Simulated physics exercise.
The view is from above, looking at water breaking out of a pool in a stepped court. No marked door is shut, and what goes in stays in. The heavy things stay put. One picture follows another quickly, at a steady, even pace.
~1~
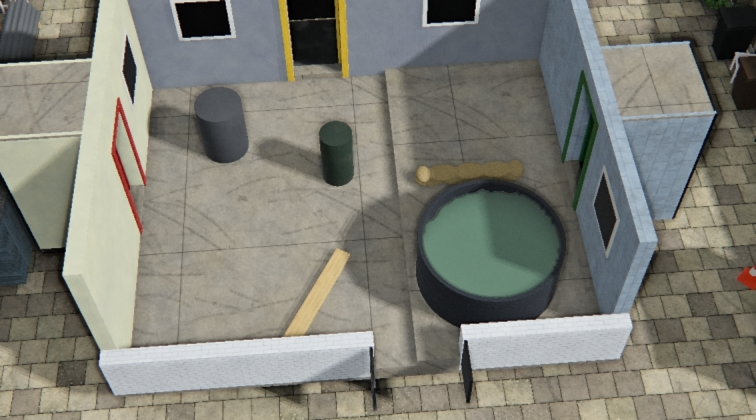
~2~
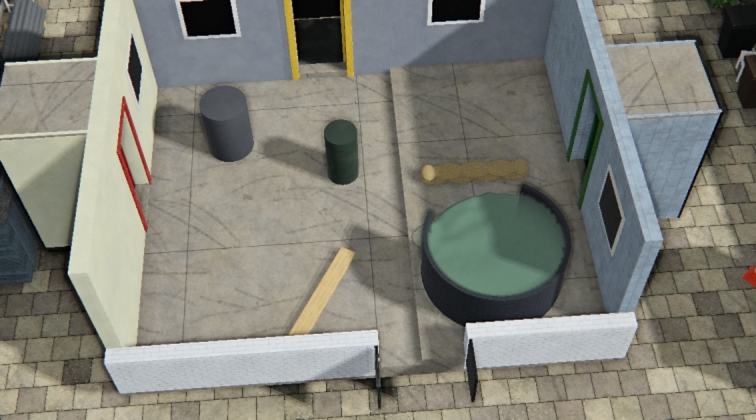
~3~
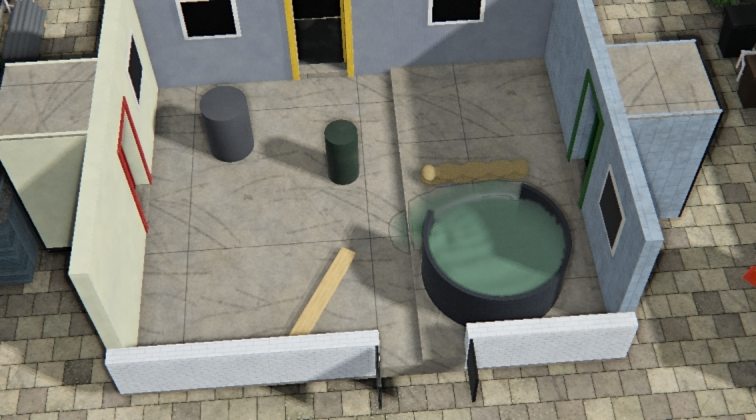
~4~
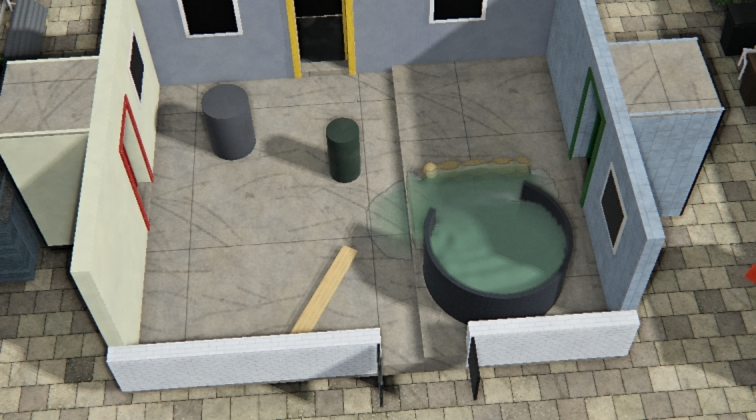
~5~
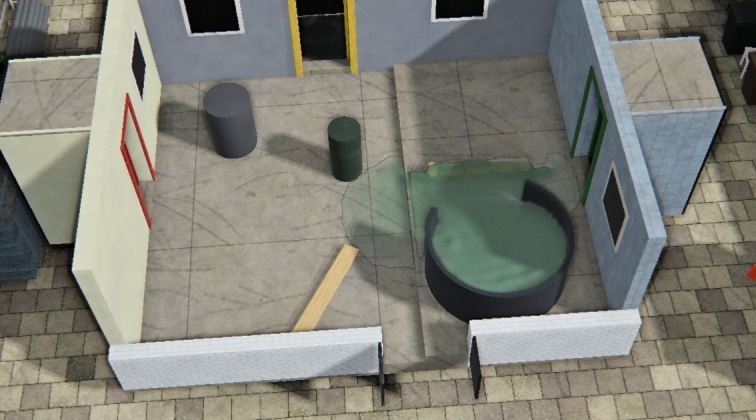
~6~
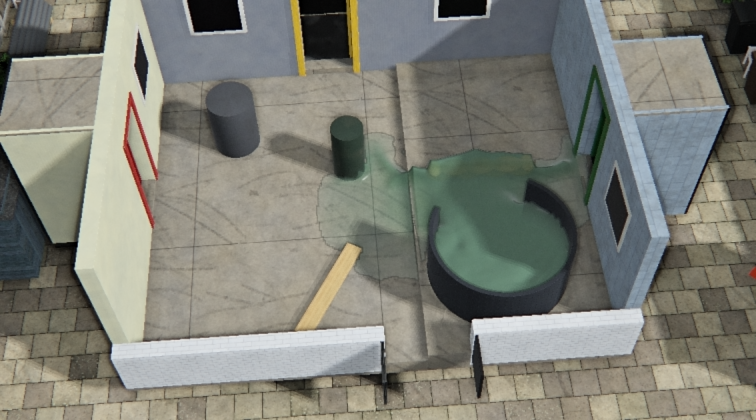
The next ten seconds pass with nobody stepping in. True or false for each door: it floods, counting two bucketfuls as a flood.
Yellow door - true; green door - true; red door - true.
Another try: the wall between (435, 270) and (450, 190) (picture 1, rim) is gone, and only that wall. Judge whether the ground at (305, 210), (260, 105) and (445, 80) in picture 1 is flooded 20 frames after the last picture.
Respectively: Drenched, drenched and parched.
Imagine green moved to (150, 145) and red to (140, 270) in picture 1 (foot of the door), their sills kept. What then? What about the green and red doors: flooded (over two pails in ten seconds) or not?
At the green door it tops it; at the red door it tops it.
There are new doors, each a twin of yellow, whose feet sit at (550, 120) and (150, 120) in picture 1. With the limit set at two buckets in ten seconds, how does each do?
Lab note - first stays short of the line, second crosses the line.
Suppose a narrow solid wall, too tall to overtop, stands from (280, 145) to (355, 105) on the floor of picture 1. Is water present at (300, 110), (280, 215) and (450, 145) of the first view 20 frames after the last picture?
Taking the points in order - wetted, wetted, unwetted.
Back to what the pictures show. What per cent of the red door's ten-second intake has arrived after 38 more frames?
Near 85 %, I'd say.
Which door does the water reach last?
I'd go with the door marked red.
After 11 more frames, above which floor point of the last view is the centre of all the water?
The water centres close to (429, 191).
A moment on, water covers 45 % of the floor; the yellow door wet at the sill, nothing in, the green door over two buckets in, the red door not reached.
Next, water covers 65 % of the floor; the yellow door over two buckets in, the green door far over two buckets in, the red door under two buckets in.
Then, water covers 70 % of the floor; the yellow door over two buckets in, the green door far over two buckets in, the red door far over two buckets in.
Later, water covers 90 % of the floor; the yellow door over two buckets in, the green door far over two buckets in, the red door far over two buckets in.
In the end, water covers 95 % of the floor; the yellow door over two buckets in, the green door far over two buckets in, the red door far over two buckets in.
